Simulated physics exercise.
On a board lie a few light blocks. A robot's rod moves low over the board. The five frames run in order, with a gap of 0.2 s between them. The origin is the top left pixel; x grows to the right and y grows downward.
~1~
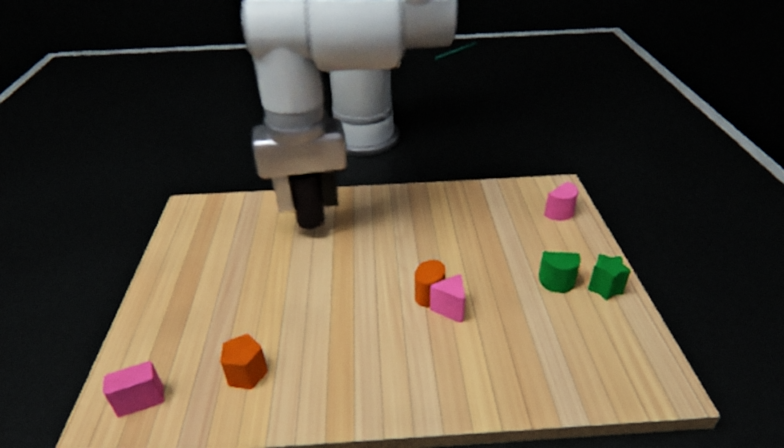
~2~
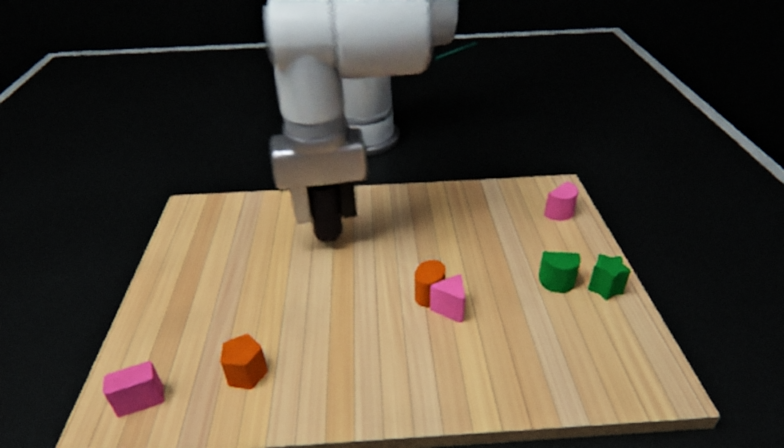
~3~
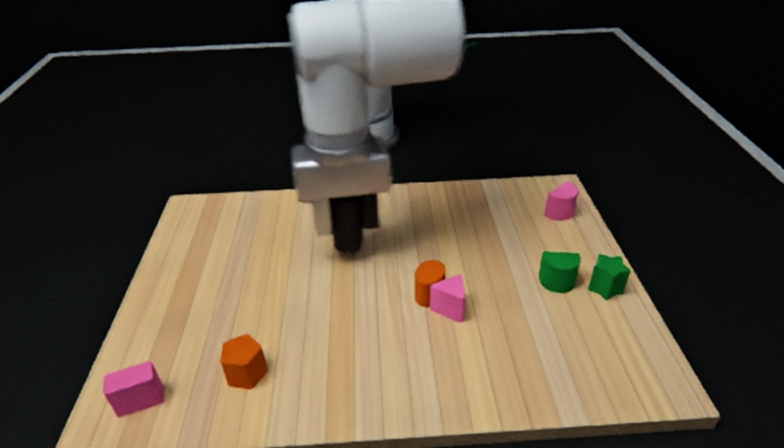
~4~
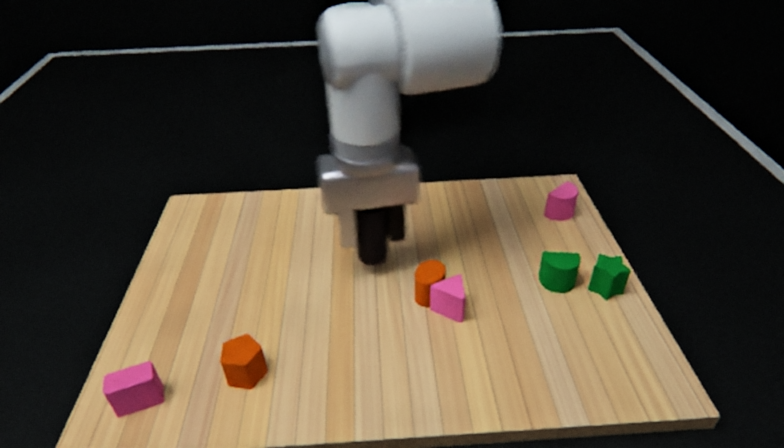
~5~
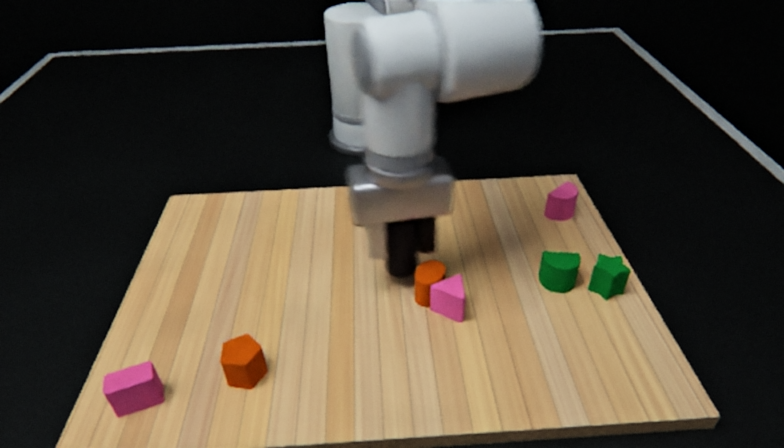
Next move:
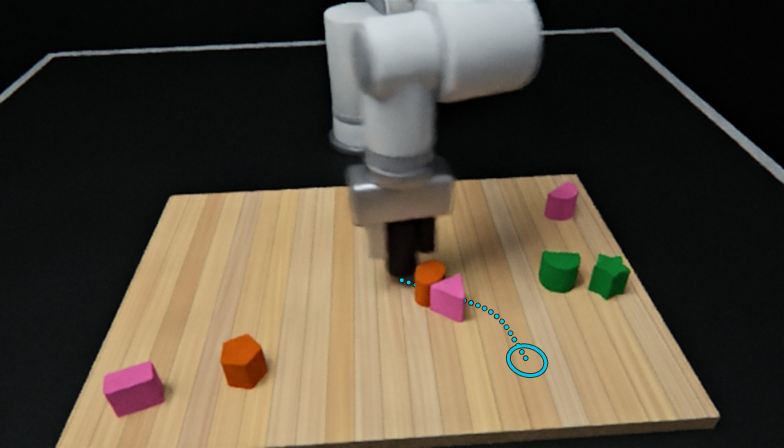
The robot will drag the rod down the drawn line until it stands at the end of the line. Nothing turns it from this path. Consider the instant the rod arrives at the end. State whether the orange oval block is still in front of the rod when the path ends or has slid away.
It rides in front to the end.
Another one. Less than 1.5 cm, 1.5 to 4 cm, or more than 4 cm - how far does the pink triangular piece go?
Displaced more than 4 cm.
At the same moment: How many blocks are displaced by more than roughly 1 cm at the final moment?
Blocks that move over 1 cm: Two.
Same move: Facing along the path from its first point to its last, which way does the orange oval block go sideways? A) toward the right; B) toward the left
Choice A: Toward the right.
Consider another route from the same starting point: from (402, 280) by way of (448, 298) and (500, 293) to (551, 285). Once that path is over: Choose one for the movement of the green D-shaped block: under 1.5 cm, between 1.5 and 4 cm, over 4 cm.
1.5 to 4 cm.
The line goes from (402, 280) through (450, 296) and (498, 318) to (527, 360).
The first path, step by step. One third of the way, rod (451, 283); orange oval block (471, 292), turned 45° clockwise; pink triangular piece (482, 311).
Two thirds of the way, rod (501, 305); orange oval block (513, 320), turned 90° clockwise; pink triangular piece (499, 338), turned 65° clockwise.
At the end, rod (530, 347); orange oval block (543, 367), turned 95° clockwise; pink triangular piece (500, 353), turned 100° clockwise; green D-shaped block unmoved.
